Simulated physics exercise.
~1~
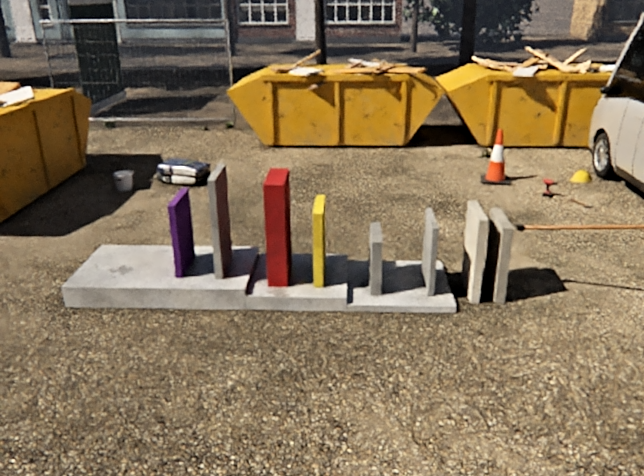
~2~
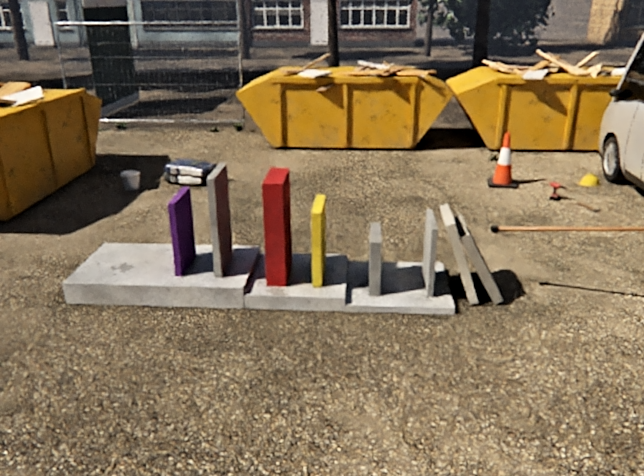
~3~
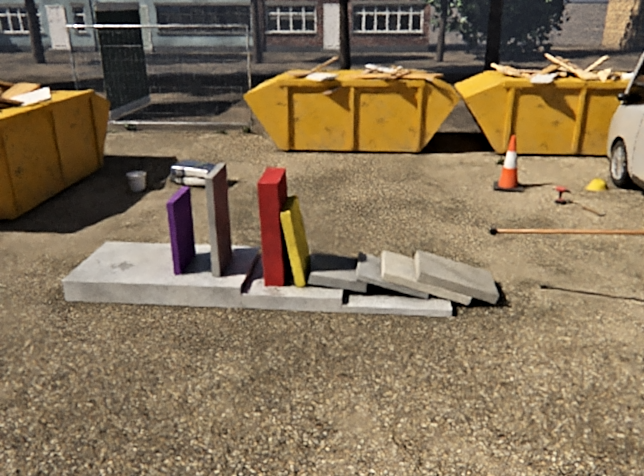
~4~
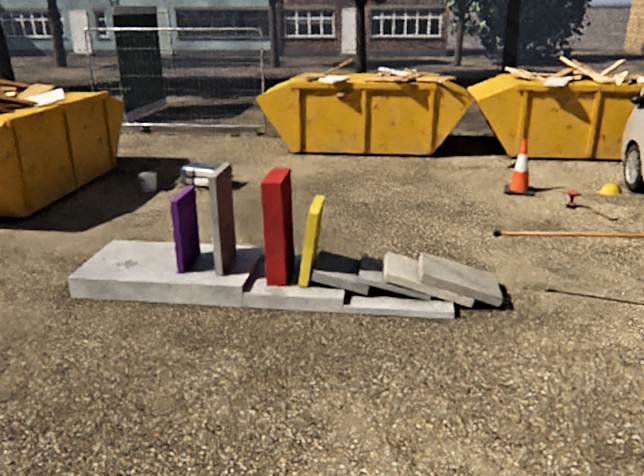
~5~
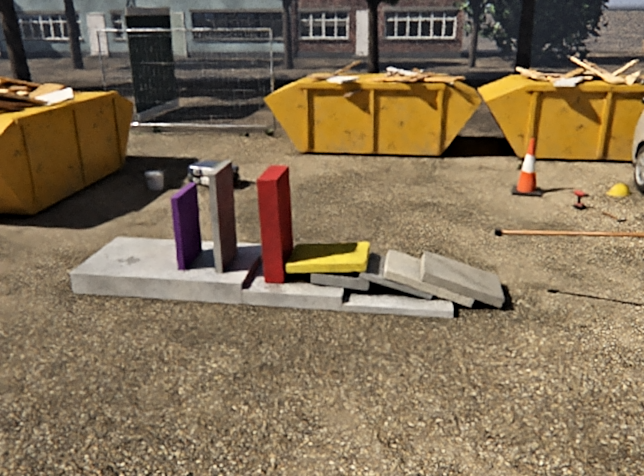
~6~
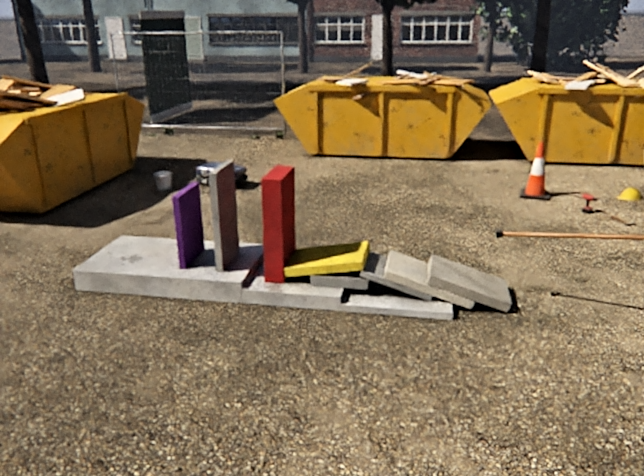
A sunlit gravel yard with yellow skips, a fence and brick buildings behind is seen from slightly above, the view drifting slightly sideways. Eight slabs stand on end in a row across low pale steps, with purple at the left, red and yellow near the middle and the rest grey. Beside a thin pole at the right, the rightmost slabs tip left and the grey ones there topple onto each other. The yellow slab leans left against the red one, then swings back and falls flat to the right. The red, purple and tall grey slabs remain standing.
